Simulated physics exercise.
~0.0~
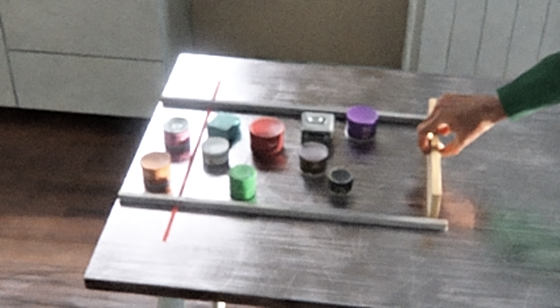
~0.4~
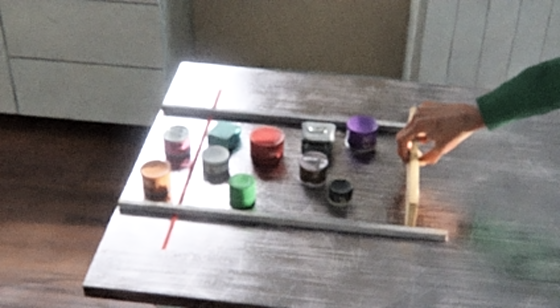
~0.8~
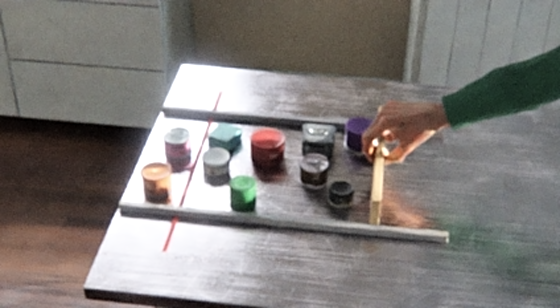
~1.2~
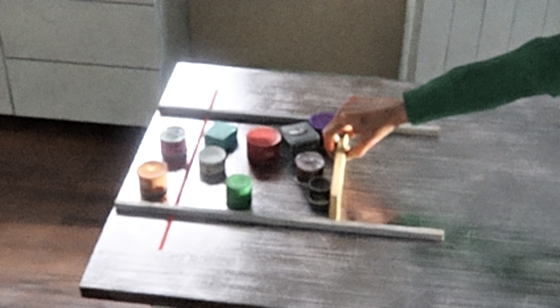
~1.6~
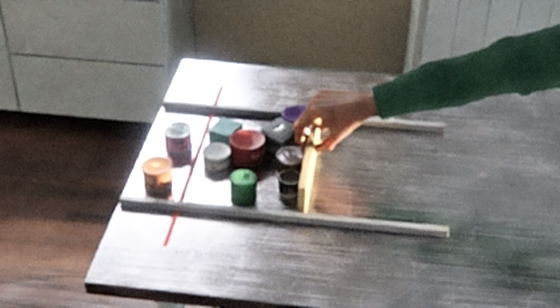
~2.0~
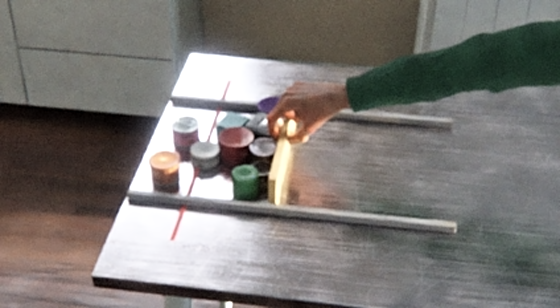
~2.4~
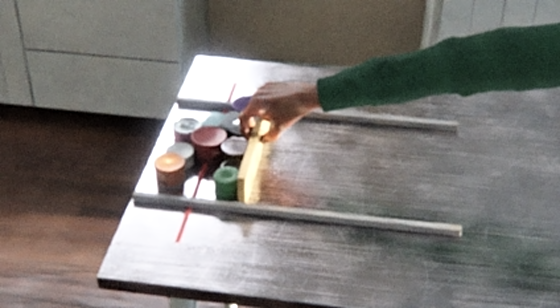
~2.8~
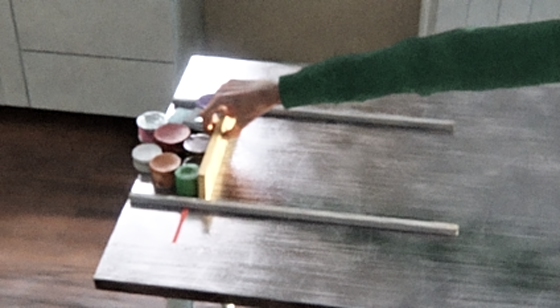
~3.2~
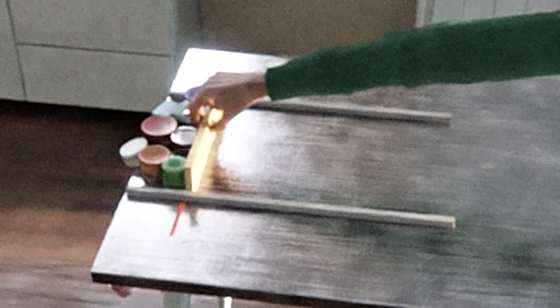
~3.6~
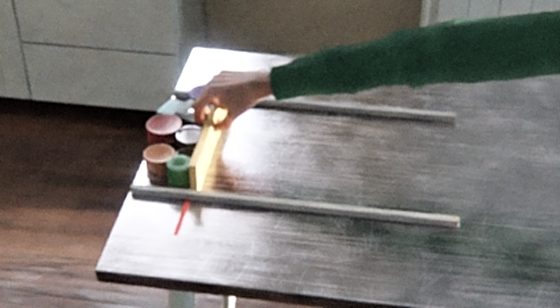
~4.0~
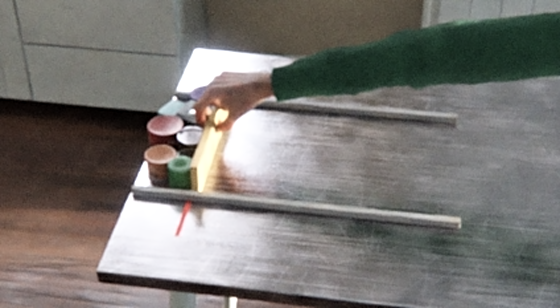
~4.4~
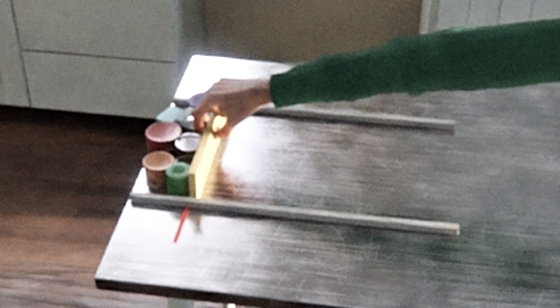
A hand in a green sleeve reaches in from the right and grips an upright pale board on a dark, shiny table, seen from slightly above by a gently swaying camera. Small tubs and tins in red, purple, green, orange, white, pink and black sit between two rails, near a red line by the left edge. The board slides left, gathering the purple and black ones first, then crowding the rest together past the line. At the edge, the pink tin and a white tub drop off. The board stops, and the remaining cluster rests against it at the brink.
